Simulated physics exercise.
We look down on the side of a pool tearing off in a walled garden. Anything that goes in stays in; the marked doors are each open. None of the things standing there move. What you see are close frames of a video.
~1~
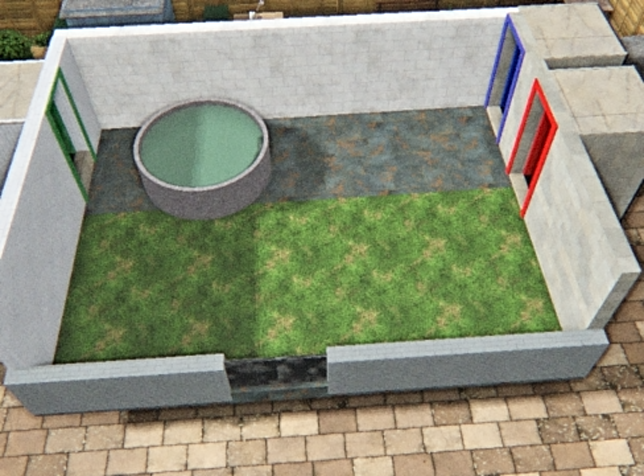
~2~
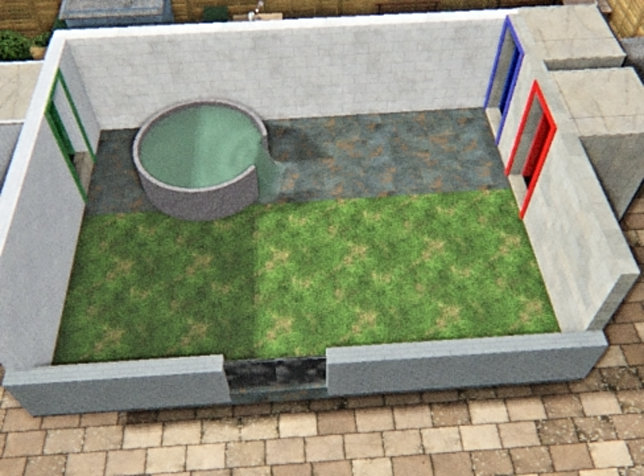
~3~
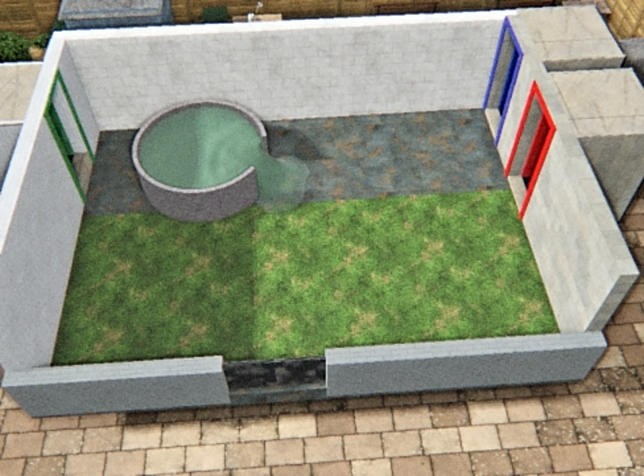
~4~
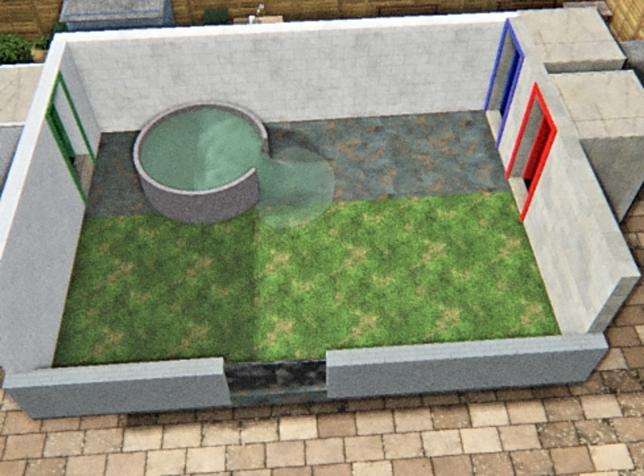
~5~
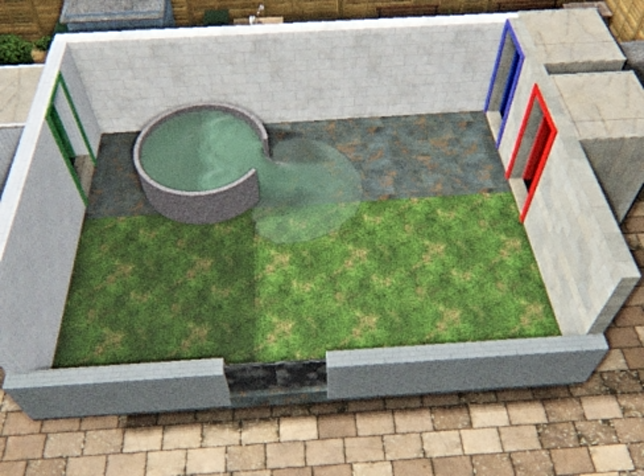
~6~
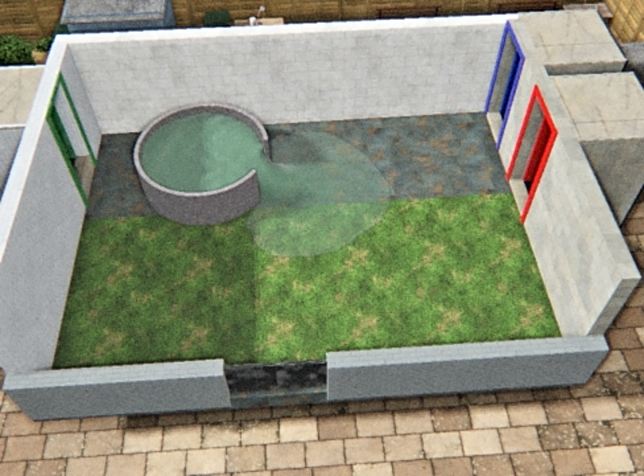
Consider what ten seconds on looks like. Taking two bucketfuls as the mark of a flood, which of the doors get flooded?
The green door stays below the mark, the blue door gets flooded, the red door gets flooded.
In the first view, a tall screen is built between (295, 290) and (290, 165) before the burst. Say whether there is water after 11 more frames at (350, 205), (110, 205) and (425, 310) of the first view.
The first is still bare, the second still bare and the third still bare.
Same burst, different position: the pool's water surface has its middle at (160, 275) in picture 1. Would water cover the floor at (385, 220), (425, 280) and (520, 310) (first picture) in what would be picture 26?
First one gets inundated, next one gets inundated, last one gets inundated.
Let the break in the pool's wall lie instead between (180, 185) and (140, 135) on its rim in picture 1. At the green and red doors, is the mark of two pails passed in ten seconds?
Then the green one overshoots, and the red one comes in low.
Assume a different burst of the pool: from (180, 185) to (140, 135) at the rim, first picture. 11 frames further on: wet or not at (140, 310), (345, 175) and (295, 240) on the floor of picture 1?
Going through them, the first would be submerged, the next still bare and the last still bare.
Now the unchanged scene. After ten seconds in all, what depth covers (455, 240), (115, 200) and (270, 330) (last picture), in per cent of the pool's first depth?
Respectively 10, 0 and 10 per cent.
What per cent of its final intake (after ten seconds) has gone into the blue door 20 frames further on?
Around 55 %.
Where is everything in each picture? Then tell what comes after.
In the first frame, still water in the round tank at (202, 145).
In the second frame, the front is at (261, 200), out from the gap at (264, 171).
In the third frame, water pours out at (263, 173) and has run to (291, 206).
In the fourth frame, water pours out at (264, 175) and has run to (326, 206).
In the fifth frame, water pours out at (264, 176) and has run to (353, 210).
In the sixth frame, water pours out at (265, 176) and has run to (386, 201).
A moment on, water covers 25 % of the floor; the green door not reached, the blue door not reached, the red door not reached.
Next, water covers 45 % of the floor; the green door not reached, the blue door wet at the sill, nothing in, the red door under two buckets in.
Then, water covers 60 % of the floor; the green door not reached, the blue door over two buckets in, the red door over two buckets in.
Later, water covers 70 % of the floor; the green door not reached, the blue door far over two buckets in, the red door far over two buckets in.
In the end, water covers 85 % of the floor; the green door not reached, the blue door far over two buckets in, the red door far over two buckets in.
